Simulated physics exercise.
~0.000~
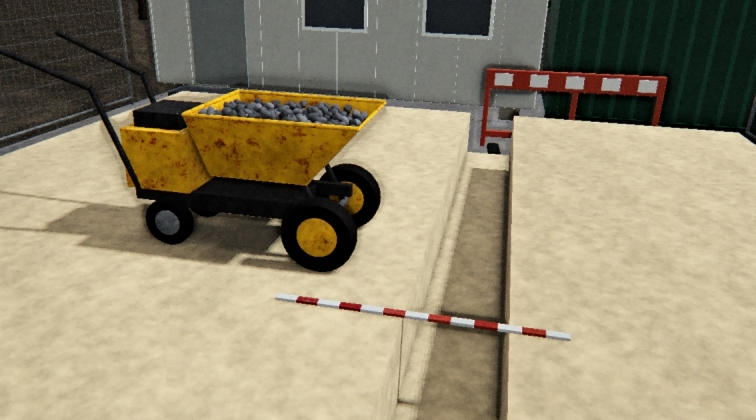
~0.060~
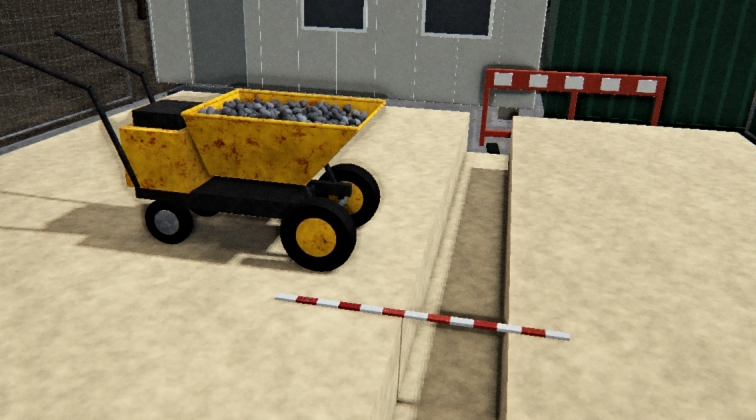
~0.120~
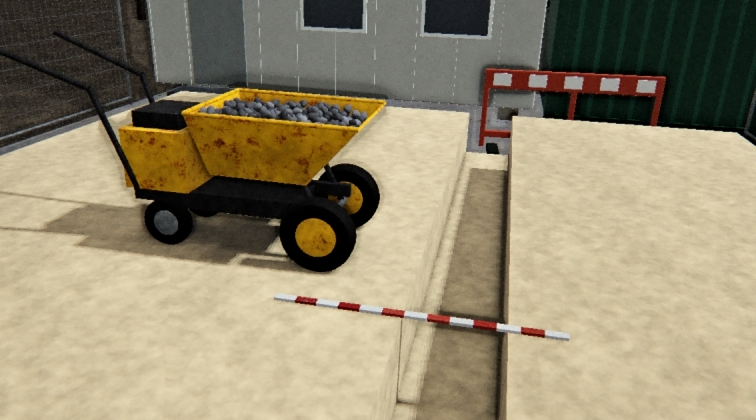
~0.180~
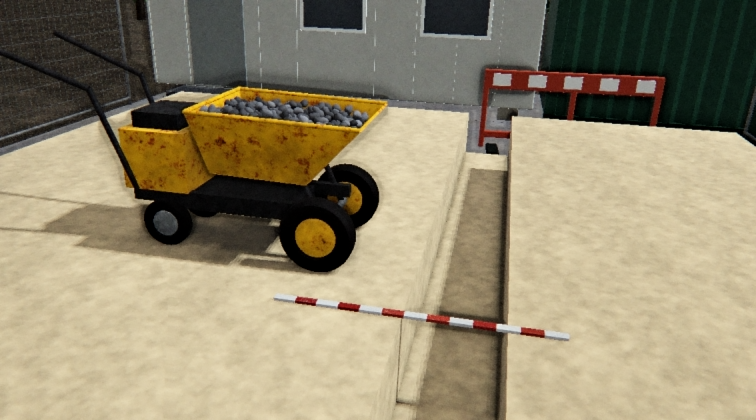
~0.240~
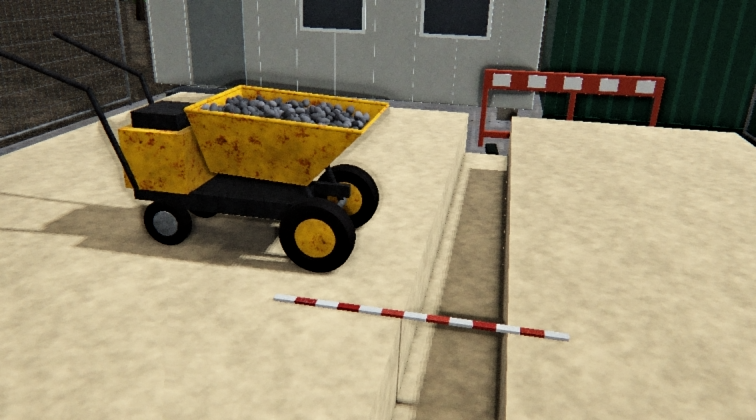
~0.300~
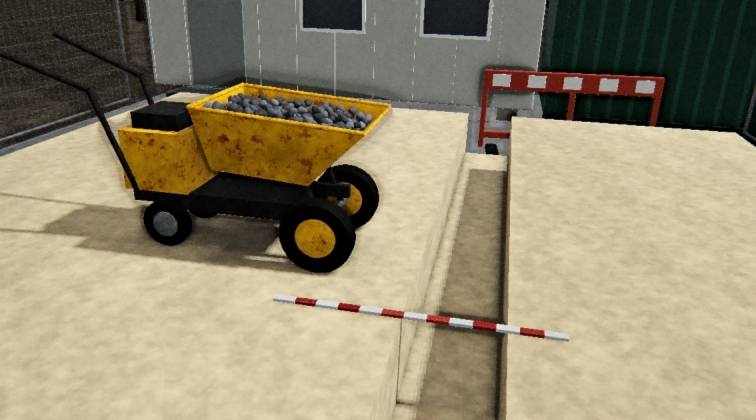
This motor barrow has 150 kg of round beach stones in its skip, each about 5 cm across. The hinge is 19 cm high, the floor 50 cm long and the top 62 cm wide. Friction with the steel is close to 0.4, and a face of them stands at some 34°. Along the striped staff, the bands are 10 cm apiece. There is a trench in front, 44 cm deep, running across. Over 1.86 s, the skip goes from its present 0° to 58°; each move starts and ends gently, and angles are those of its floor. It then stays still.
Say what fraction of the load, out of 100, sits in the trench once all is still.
About 87 out of 100.
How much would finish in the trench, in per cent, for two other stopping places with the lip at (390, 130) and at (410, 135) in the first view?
It'd be around 65 per cent and after that around 45 per cent.
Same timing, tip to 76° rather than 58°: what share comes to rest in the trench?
In that case some 95 per cent.
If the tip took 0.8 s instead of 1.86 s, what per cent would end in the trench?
About 75 percent, I'd say.
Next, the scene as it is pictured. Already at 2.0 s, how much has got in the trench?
Close to 35 per cent at that time.
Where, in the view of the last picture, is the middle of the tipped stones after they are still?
About (465, 324).
After 1.4 s the floor is at 49°; 100 % in the skip; the foremost stones are at (436, 192).
After 2.0 s the floor is at 58°; 65 % in the skip, 33 % in the trench, 1 % past the trench; the foremost stones are at (532, 270).
After 2.3 s the floor is at 58°; 41 % in the skip, 54 % in the trench, 5 % past the trench; the foremost stones are at (592, 277).
After 4.3 s the floor is at 58°; 8 % in the skip, 87 % in the trench, 5 % past the trench; the foremost stones are at (630, 275).
